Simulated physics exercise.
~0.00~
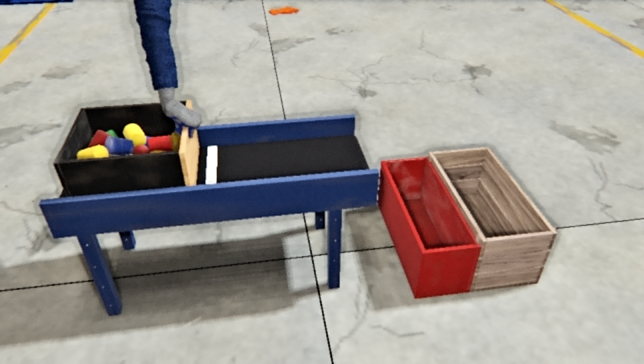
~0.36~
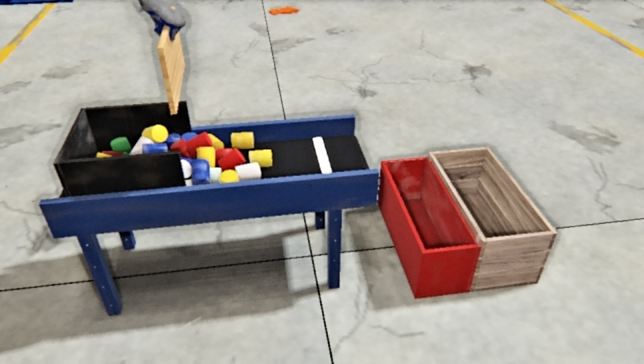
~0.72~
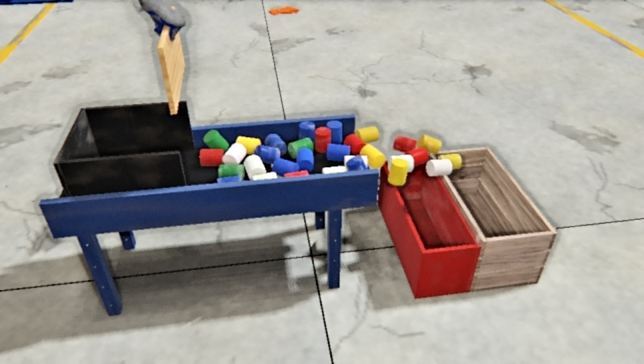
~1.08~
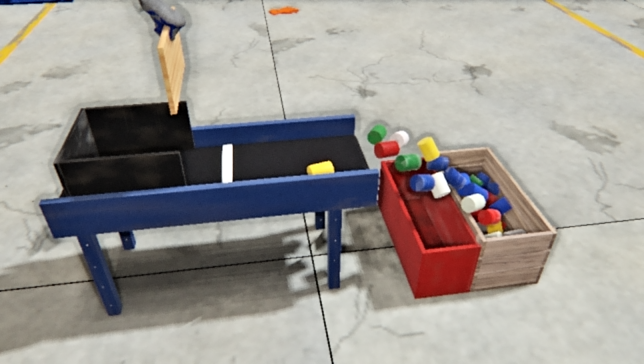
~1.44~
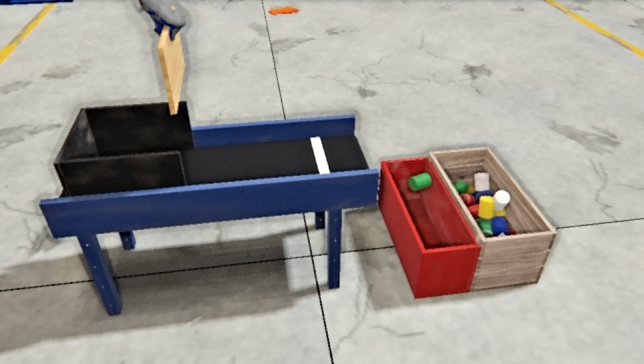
On a concrete floor, a gloved hand lifted a wooden gate from a black pen, and a moving belt carried colourful little jars rightward off its end, most landing in the wooden tote and only a couple in the red tub.
